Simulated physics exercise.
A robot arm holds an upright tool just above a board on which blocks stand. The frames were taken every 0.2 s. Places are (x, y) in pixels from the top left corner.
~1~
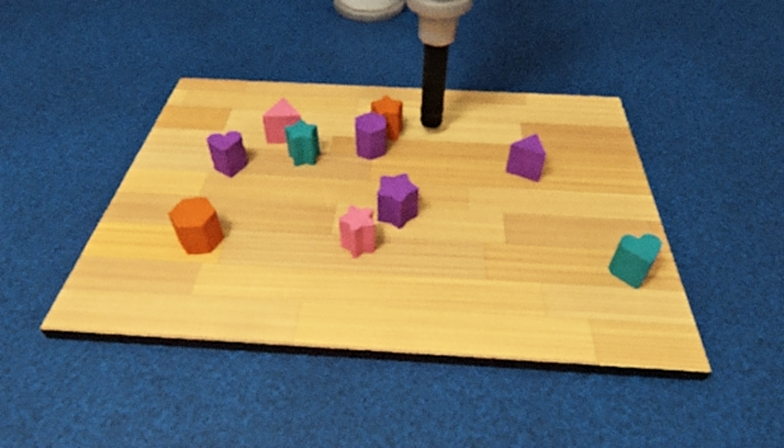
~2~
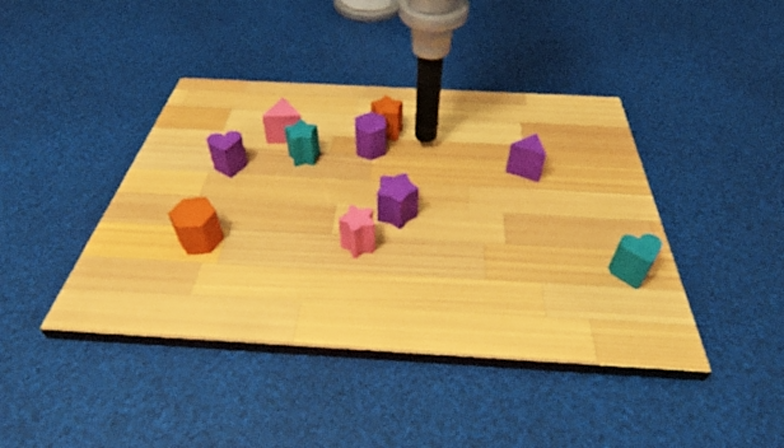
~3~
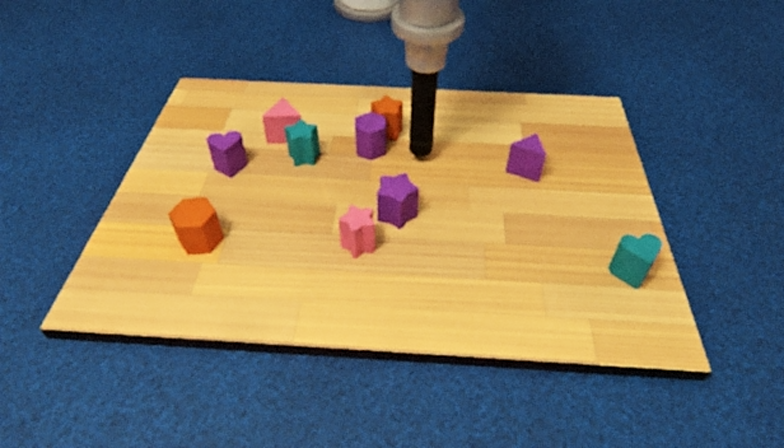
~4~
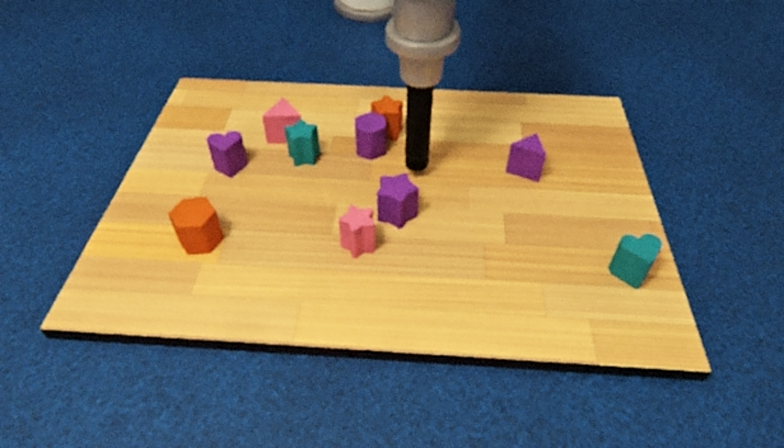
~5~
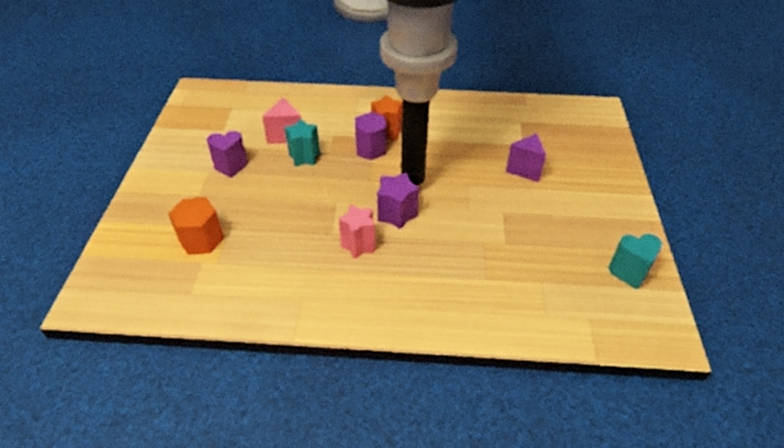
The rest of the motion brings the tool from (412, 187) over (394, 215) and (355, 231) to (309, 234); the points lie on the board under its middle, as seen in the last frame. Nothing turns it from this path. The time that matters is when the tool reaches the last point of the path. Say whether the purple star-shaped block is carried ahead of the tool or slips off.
By then it is beside or behind the tool.
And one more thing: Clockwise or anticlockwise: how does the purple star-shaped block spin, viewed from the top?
From the top, the block rotates counterclockwise.
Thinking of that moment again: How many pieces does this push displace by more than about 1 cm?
Two move.
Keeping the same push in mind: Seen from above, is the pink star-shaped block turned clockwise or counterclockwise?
Prediction: Clockwise.
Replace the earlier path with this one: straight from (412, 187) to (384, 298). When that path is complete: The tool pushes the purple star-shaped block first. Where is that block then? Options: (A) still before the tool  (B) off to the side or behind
It's B.
The first path, step by step. One third of the way, tool (394, 207); pink star-shaped block (350, 226), turned 25° clockwise; purple star-shaped block (379, 210).
Two thirds of the way, tool (354, 223); pink star-shaped block (331, 248), turned 60° clockwise; purple star-shaped block (358, 229), turned 50° anticlockwise.
At the end, tool (308, 226); pink star-shaped block (330, 249), turned 65° clockwise; purple six-sided block in place; purple star-shaped block (357, 228), turned 60° anticlockwise.
